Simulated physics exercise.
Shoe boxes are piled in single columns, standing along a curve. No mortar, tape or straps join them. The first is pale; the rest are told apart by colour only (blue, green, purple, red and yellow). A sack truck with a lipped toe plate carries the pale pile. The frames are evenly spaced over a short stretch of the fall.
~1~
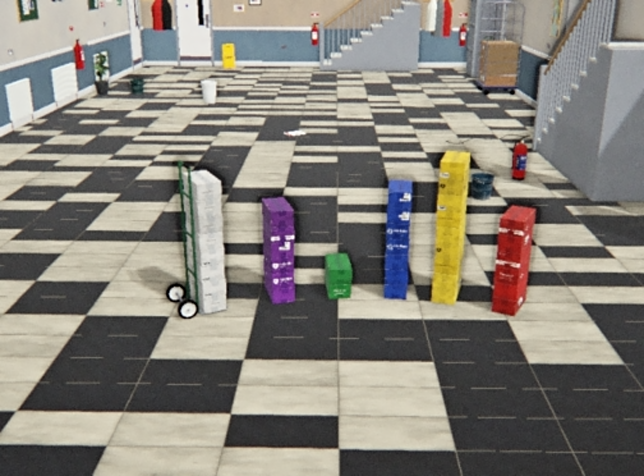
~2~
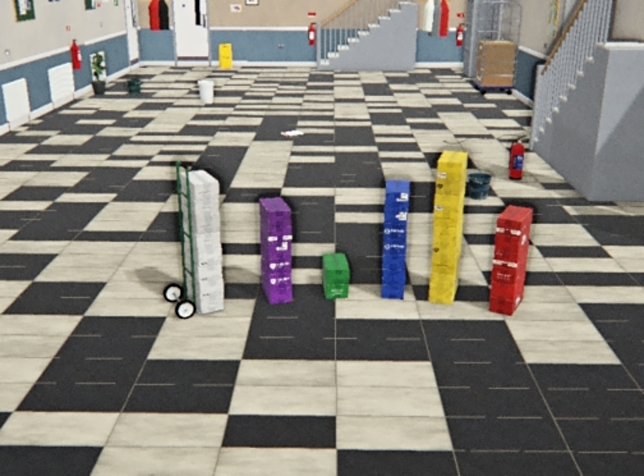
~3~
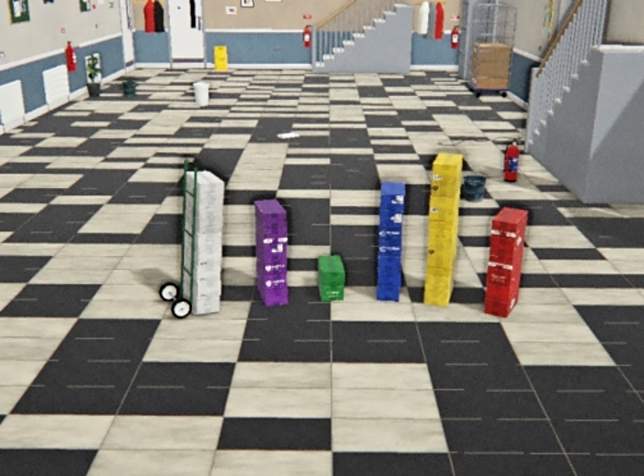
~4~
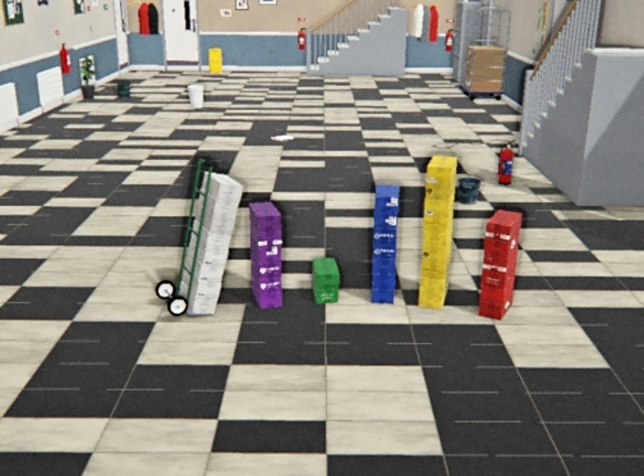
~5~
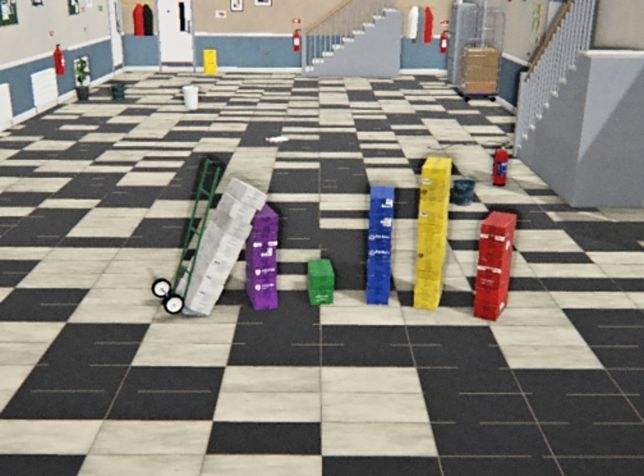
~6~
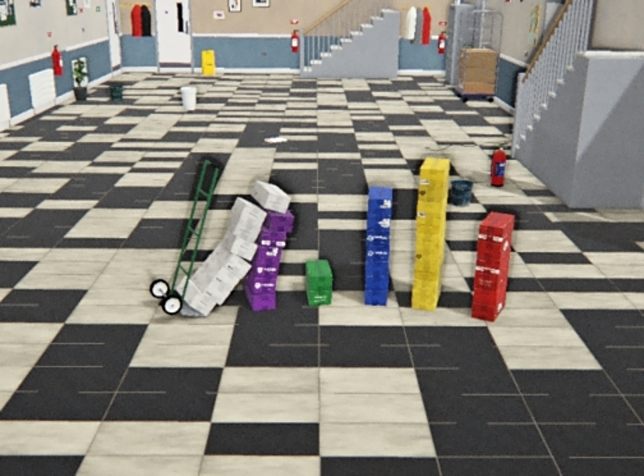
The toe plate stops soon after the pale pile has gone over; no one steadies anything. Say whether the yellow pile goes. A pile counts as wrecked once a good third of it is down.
That pile keeps nearly all its pieces up.
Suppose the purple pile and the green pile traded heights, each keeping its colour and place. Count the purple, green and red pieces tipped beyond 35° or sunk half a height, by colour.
By colour: Purple 0, green 5, red 6.
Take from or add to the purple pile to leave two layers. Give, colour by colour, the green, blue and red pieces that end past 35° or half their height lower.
Pile by pile, green 0, blue 0, red 0.
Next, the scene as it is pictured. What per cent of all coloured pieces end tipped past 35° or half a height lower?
Roughly 25 per cent.
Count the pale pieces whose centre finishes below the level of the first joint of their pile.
5 pale pieces.
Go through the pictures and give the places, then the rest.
In the first frame (pixels give the middle of a visible side; the camera pans a little), truck frame (191, 199) level; top yellow box (452, 171); top purple box (282, 219); none of the others has stirred.
In the second frame, truck frame (189, 199) level; top yellow box (450, 170).
In the third frame, truck frame (195, 198) rocked barely, top of the pale pile leaning barely; top yellow box (445, 173); none of the others has stirred.
In the fourth frame, truck frame (206, 197) rocked a little, top of the pale pile leaning clearly; top yellow box (439, 175); none of the others has stirred.
In the fifth frame, truck frame (211, 197) rocked clearly, top of the pale pile leaning well over; top yellow box (434, 177); none of the others has stirred.
In the sixth frame, truck frame (210, 198) rocked clearly, top of the pale pile leaning clearly; top yellow box (432, 177); top purple box (282, 224) tilted a little; steepest lean, the box at (274, 240); movement in 5 of them.
Shortly afterwards, 8 of the pale pile down; none of the 9 yellow boxes down (0 of 30 in all colours); top yellow box unmoved; top purple box tilted a little.
Next, 8 of the pale pile down; none of the 9 yellow boxes down (1 of 30 in all colours); top yellow box unmoved; top purple box tilted clearly, half its height lower.
Some moments later, 8 of the pale pile down; none of the 9 yellow boxes down (6 of 30 in all colours); top yellow box unmoved; top purple box on its side.
Afterwards, 8 of the pale pile down; none of the 9 yellow boxes down (7 of 30 in all colours); top yellow box unmoved; top purple box on its side.
In the end, 8 of the pale pile down; none of the 9 yellow boxes down (7 of 30 in all colours); top yellow box unmoved; top purple box on its side. From the last view, middles, top yellow box near (435, 172), top purple box near (356, 279).
